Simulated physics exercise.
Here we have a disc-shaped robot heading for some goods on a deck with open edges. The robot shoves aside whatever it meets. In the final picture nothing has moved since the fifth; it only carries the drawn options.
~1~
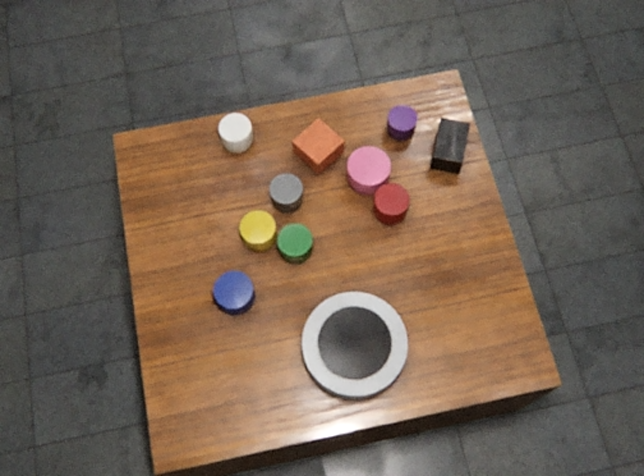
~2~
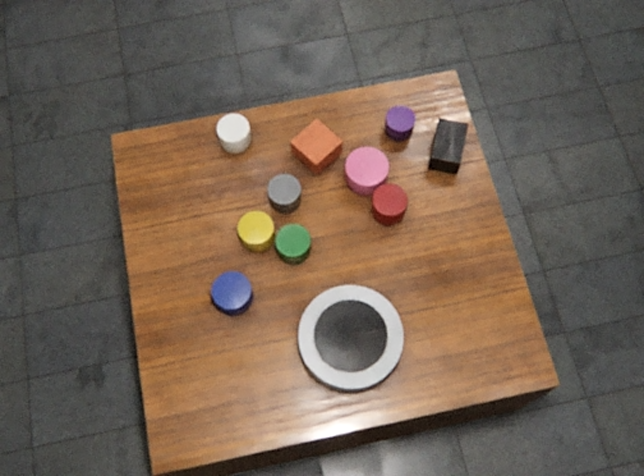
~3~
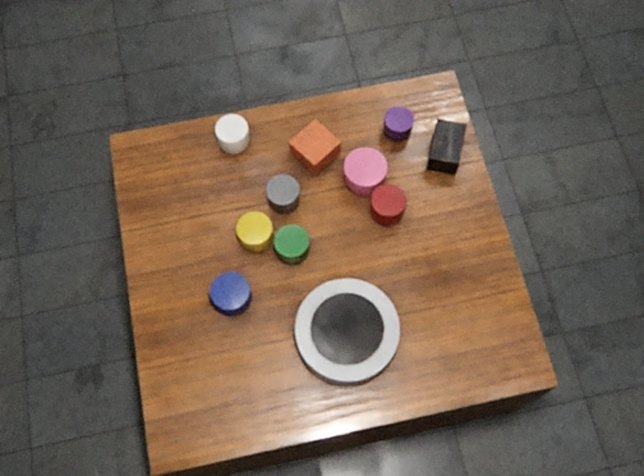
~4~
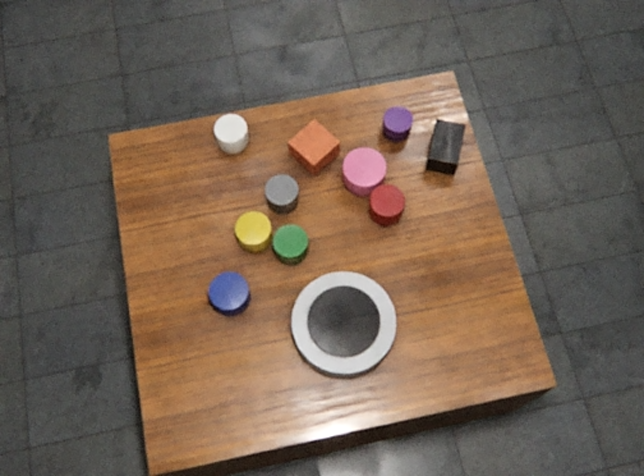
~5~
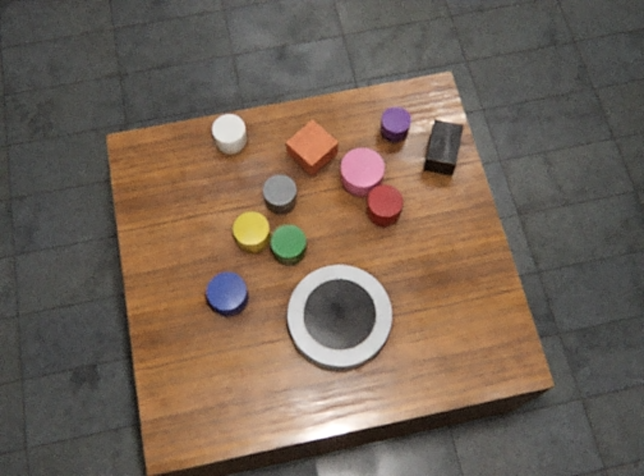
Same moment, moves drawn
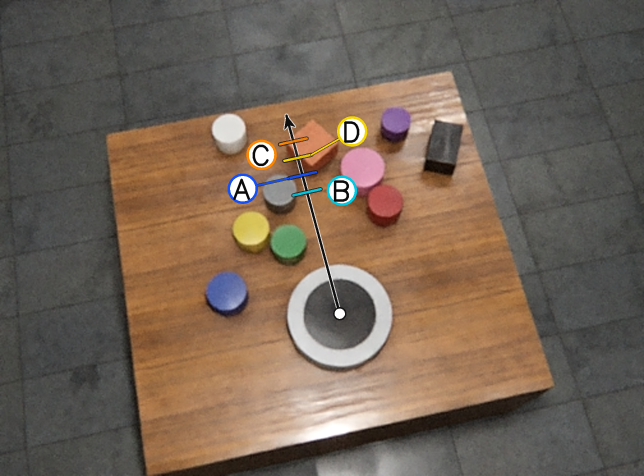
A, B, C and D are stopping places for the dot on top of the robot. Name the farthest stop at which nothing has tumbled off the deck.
Stop at C.
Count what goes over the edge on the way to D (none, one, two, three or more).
In all, none.
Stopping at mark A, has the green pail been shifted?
Yes.
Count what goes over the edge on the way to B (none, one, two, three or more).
In all, none.
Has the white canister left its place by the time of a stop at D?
Yes.
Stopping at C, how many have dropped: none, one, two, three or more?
The count is none.
On the copy, A at (303, 175); B at (307, 192); C at (294, 141); D at (298, 158); the arrow from (340, 314) to (287, 116); the white dot at (340, 314).
On C. First, robot (322, 252); grey pail (278, 183); yellow canister (240, 227).
Then, robot (305, 192); orange crate (313, 128); grey pail (262, 151).
Finally, robot (294, 148); orange crate (320, 97); white canister (210, 127); nothing has fallen.
By contrast, A is safe but short; B is safe but short; D is safe but short.
